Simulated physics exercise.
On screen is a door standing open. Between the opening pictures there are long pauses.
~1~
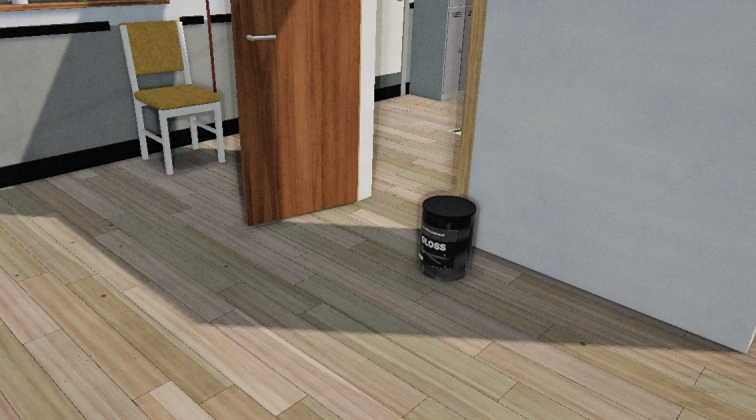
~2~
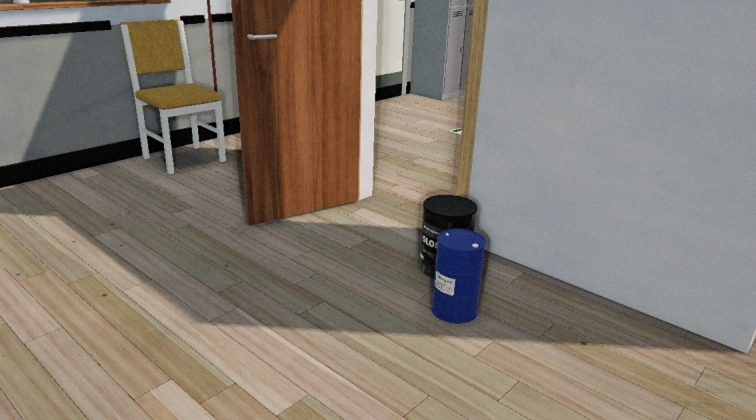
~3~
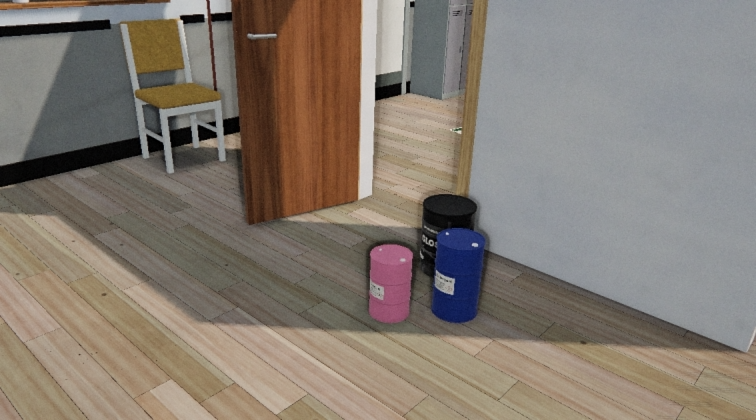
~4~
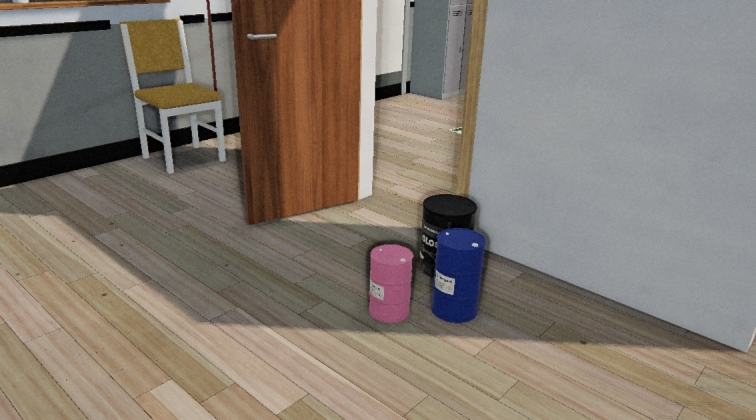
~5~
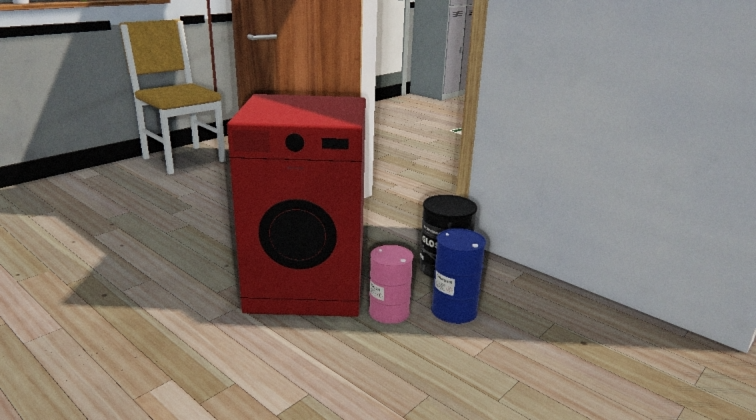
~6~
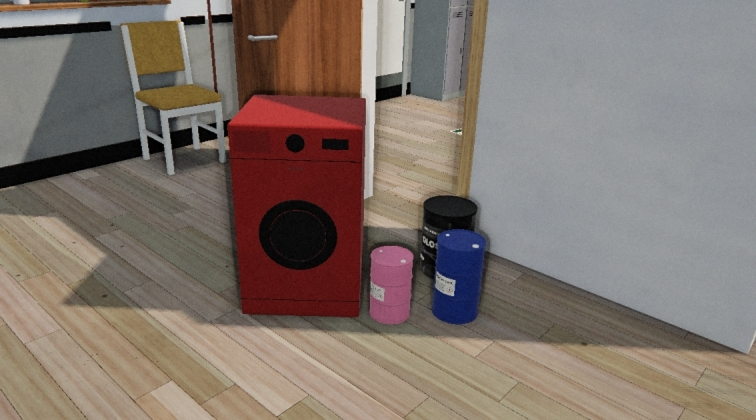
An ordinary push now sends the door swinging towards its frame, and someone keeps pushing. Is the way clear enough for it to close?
The opening is covered.
Then, 0.90 s after the last picture, door at 81°.
Then, 1.70 s after the last picture, door at 51°.
Then, 2.60 s after the last picture, door at 17°.
At rest, door at 0°; all 4 in place. Seen from the same camera at the end, red appliance near (305, 204).
